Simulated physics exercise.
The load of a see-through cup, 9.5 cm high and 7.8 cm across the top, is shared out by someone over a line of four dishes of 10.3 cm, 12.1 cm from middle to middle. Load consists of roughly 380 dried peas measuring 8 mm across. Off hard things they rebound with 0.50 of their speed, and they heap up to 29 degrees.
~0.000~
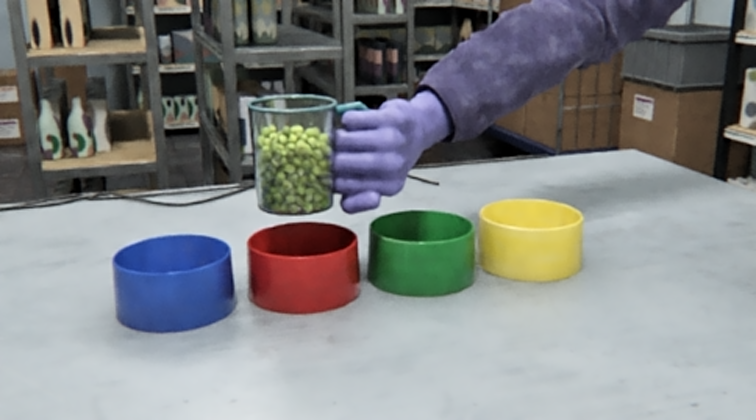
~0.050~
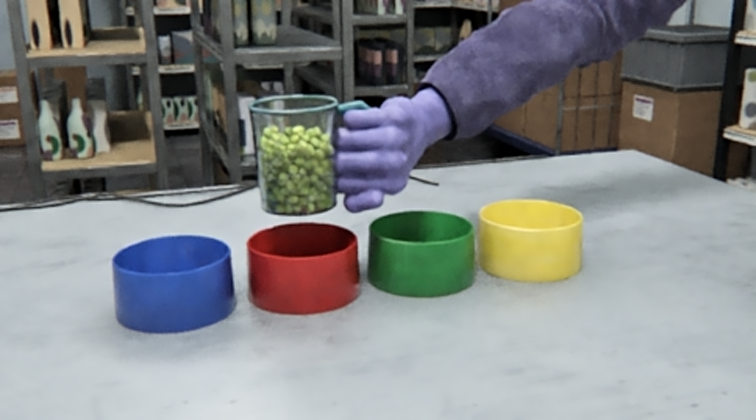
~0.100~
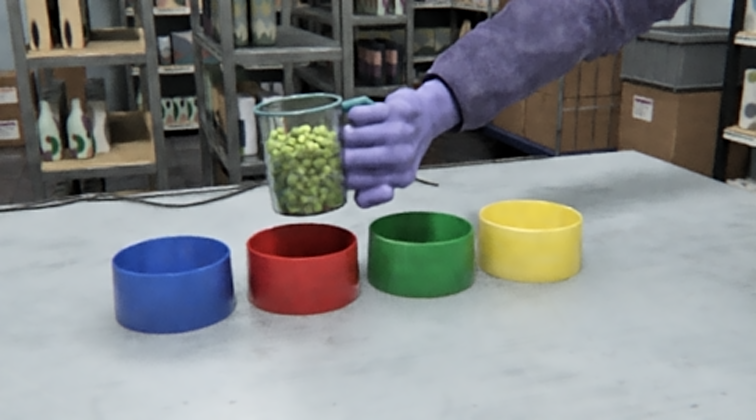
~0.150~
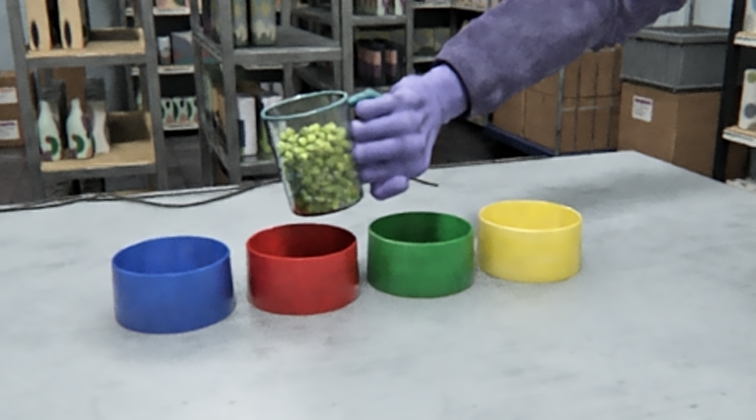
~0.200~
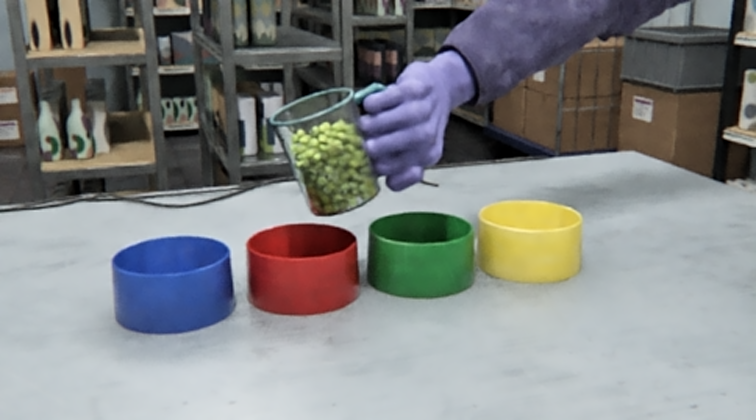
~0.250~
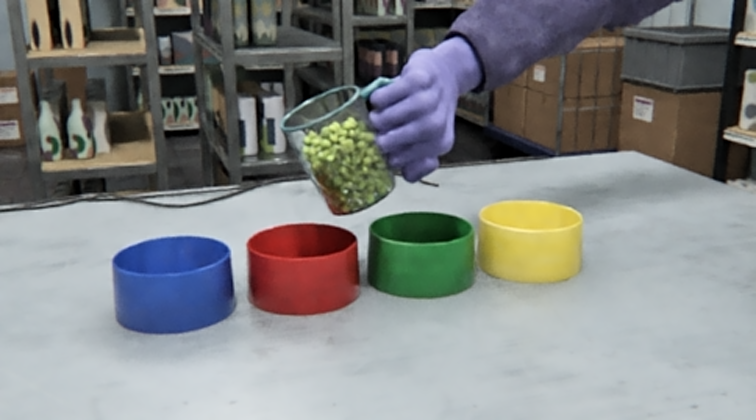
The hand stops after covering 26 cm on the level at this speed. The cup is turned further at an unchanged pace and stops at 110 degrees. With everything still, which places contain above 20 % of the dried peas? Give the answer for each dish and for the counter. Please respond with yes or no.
Red no, blue no, green yes, yellow yes, counter yes.
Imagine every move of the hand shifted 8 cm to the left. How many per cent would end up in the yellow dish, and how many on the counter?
Then I'd expect yellow at 0 and the counter at 10.
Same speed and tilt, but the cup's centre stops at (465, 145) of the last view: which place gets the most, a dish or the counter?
Most goes to: Green.
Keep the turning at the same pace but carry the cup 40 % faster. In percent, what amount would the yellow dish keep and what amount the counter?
The shares would then be yellow 50 and counter 40.
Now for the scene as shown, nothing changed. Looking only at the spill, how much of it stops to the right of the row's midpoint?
About 100 percent.
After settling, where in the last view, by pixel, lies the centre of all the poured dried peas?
Est. centre at rest: (478, 262) px.
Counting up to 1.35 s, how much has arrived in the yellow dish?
Around 25 in a hundred by then.
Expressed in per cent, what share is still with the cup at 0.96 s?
Roughly 80 percent.
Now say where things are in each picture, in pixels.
In the first picture, cup at (294, 155), tilt 0 degrees, lip at (249, 106), moved 0.0 cm; middle of the pieces at (294, 169); blue dish at (172, 254); red dish at (303, 239); green dish at (422, 226); yellow dish at (531, 214).
In the second picture, cup at (297, 155), tilt 1 degrees, lip at (250, 108), moved 0.3 cm; middle of the pieces at (297, 169).
In the third picture, cup at (304, 155), tilt 5 degrees, lip at (255, 112), moved 1.0 cm; middle of the pieces at (305, 169).
In the fourth picture, cup at (316, 154), tilt 12 degrees, lip at (263, 117), moved 2.2 cm; middle of the pieces at (318, 168).
In the fifth picture, cup at (329, 154), tilt 18 degrees, lip at (272, 123), moved 3.4 cm; middle of the pieces at (333, 166).
In the sixth picture, cup at (342, 153), tilt 25 degrees, lip at (282, 129), moved 4.6 cm; middle of the pieces at (347, 165); blue dish at (172, 255); red dish at (302, 241); green dish at (421, 228); yellow dish at (530, 216). Its pace works out near 130 degrees a second; the hand travels 24 cm a second.
After 0.68 s, tilt 81 degrees; cup holds 100 %.
After 0.96 s, tilt 110 degrees; cup holds 80 %, green 20 %.
Then, at 1.35 s, tilt 110 degrees; cup holds 20 %, green 30 %, yellow 25 %.
In the end, at 2.5 s, red 0 %, blue 0 %, green 35 %, yellow 40 %, counter 30 %.
